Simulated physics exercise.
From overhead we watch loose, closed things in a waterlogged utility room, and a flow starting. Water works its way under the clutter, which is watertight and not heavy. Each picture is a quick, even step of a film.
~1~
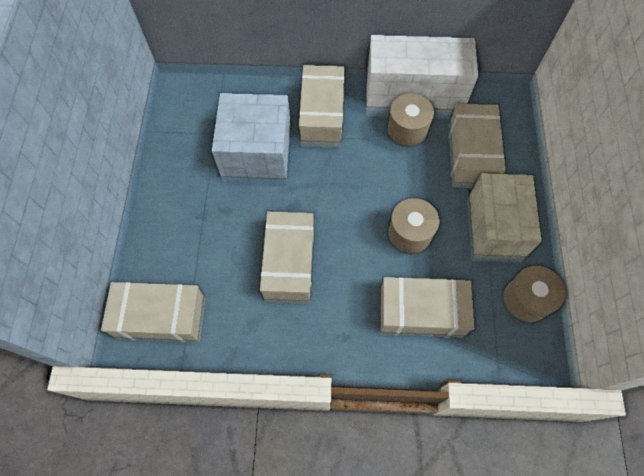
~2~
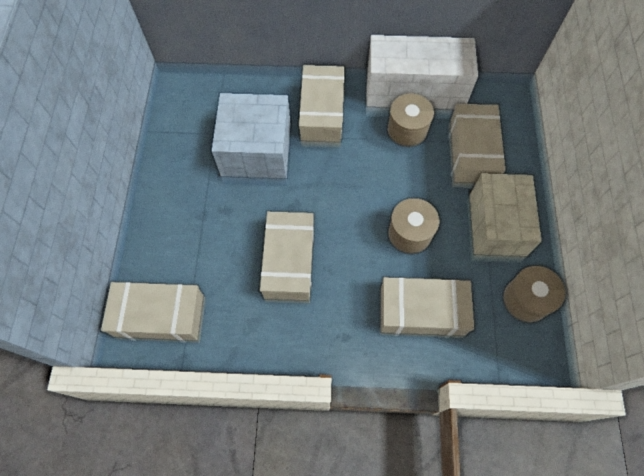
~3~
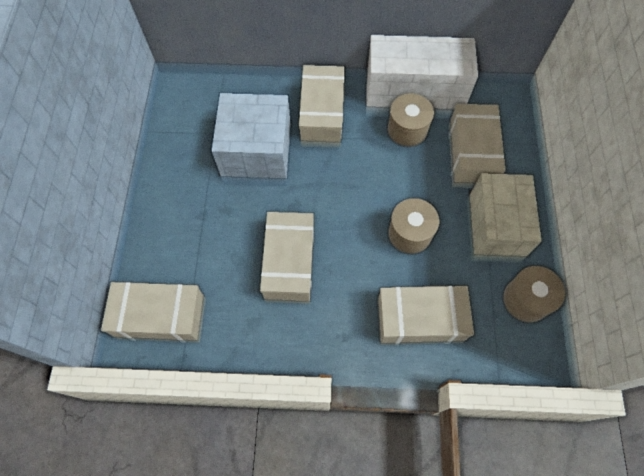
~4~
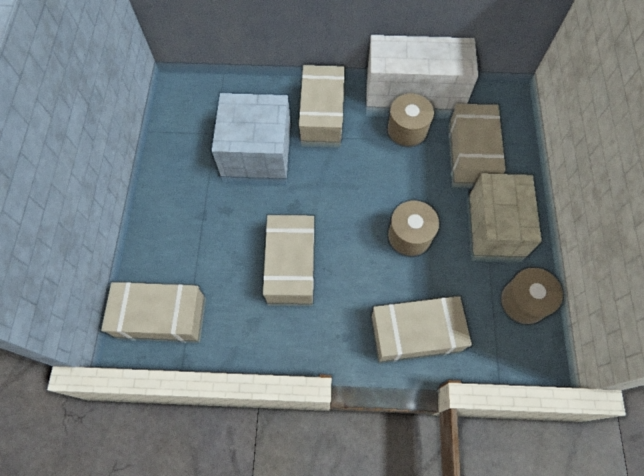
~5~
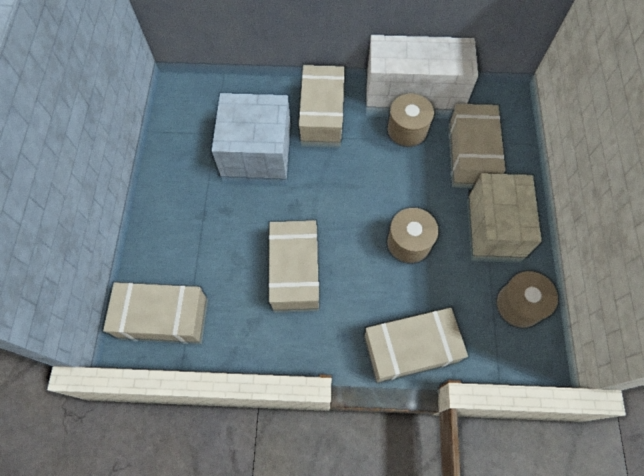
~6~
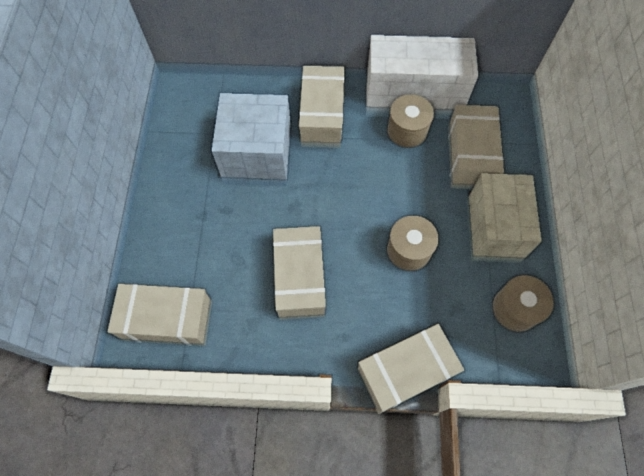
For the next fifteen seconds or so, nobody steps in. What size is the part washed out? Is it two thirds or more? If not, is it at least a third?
Watching it, I'd put the amount that escapes from a third to two thirds.
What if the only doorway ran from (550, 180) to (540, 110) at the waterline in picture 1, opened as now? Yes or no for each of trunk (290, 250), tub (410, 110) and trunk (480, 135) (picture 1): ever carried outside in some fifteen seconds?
Outcome for each, in the order asked: Not flushed / flushed / flushed.
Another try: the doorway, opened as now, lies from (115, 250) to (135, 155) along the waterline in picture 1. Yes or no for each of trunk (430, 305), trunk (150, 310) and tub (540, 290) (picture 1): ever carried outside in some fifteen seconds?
Same order as asked: Never leaves, exits, never leaves.
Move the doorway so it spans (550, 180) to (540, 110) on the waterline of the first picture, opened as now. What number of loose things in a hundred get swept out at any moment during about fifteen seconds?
40 per cent.
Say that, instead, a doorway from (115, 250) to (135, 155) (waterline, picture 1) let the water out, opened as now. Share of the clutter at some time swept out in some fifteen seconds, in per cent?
Some 10 per cent of the things, roughly.
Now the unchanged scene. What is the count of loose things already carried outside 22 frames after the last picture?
The count is 4.
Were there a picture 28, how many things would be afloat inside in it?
By my reckoning the number comes out at 4.
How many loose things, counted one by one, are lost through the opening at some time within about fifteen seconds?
By my count, 4.
A moment on, 1 of 8 are out; 7 afloat.
Next, 2 of 8 are out; 6 afloat.
Later, 4 of 8 are out; 4 afloat.
In the end, 4 of 8 are out; 1 afloat.
